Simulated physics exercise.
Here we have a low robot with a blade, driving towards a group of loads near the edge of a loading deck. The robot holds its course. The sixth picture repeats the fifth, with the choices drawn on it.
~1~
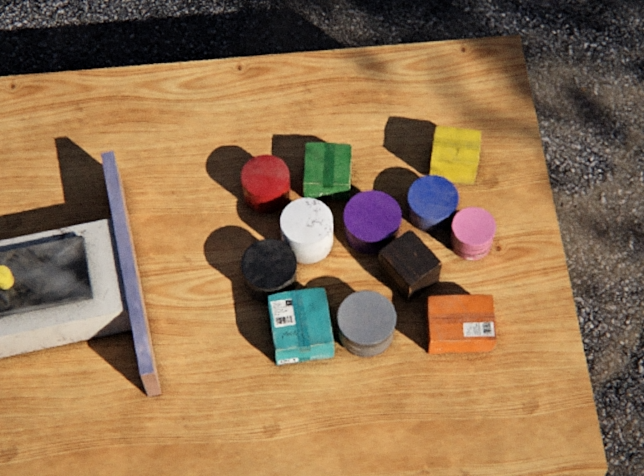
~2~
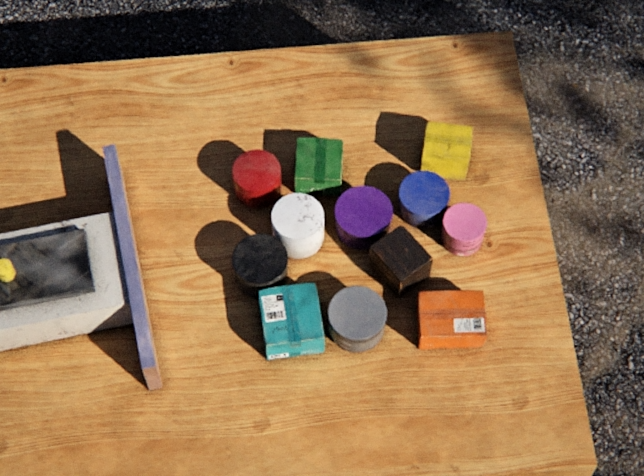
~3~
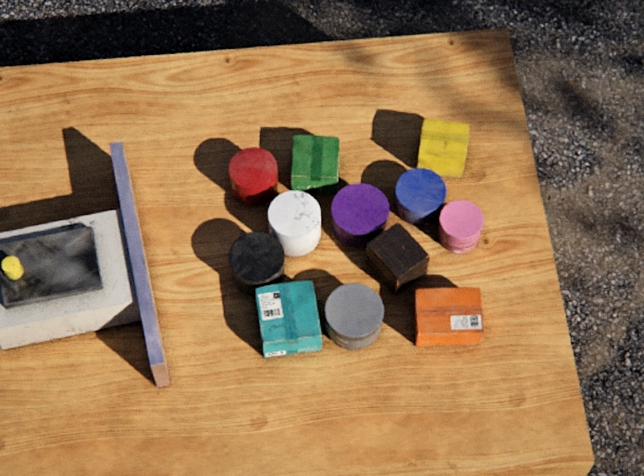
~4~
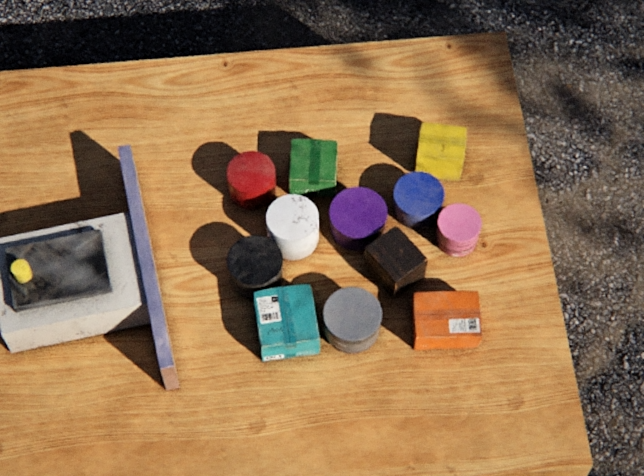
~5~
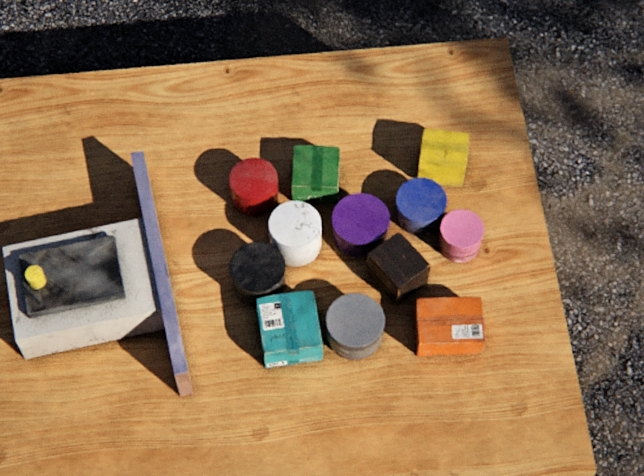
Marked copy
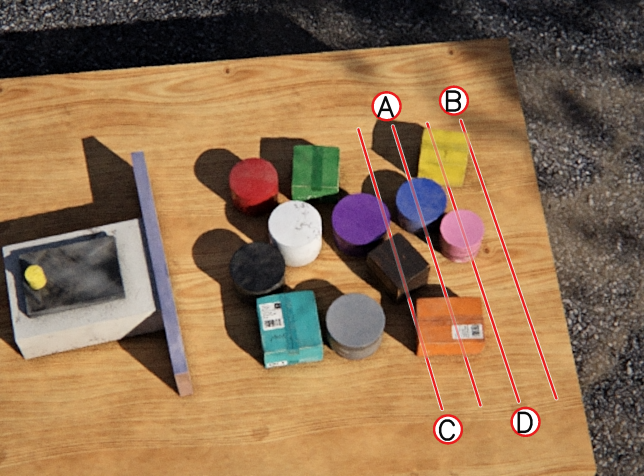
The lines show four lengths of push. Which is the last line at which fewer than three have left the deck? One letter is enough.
It can go as far as A.
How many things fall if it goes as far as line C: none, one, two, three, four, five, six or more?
By then, none.
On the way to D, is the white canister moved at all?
Yes.
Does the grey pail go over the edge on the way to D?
Yes.
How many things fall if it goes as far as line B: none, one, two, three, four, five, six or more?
In all, six or more.
On the marked copy, A at (434, 258); B at (506, 252); C at (398, 261); D at (471, 255).
Taking A. A third of the way, robot (182, 265); grey pail (371, 324); turquoise parcel (312, 328).
Two thirds of the way, robot (282, 256); orange parcel (530, 329); pink pail (493, 235).
When it is over, robot (357, 249); pink pail over the edge; orange parcel over the edge; two fallen.
As for the rest, B drops seven; C is within the limit but short; D drops four.
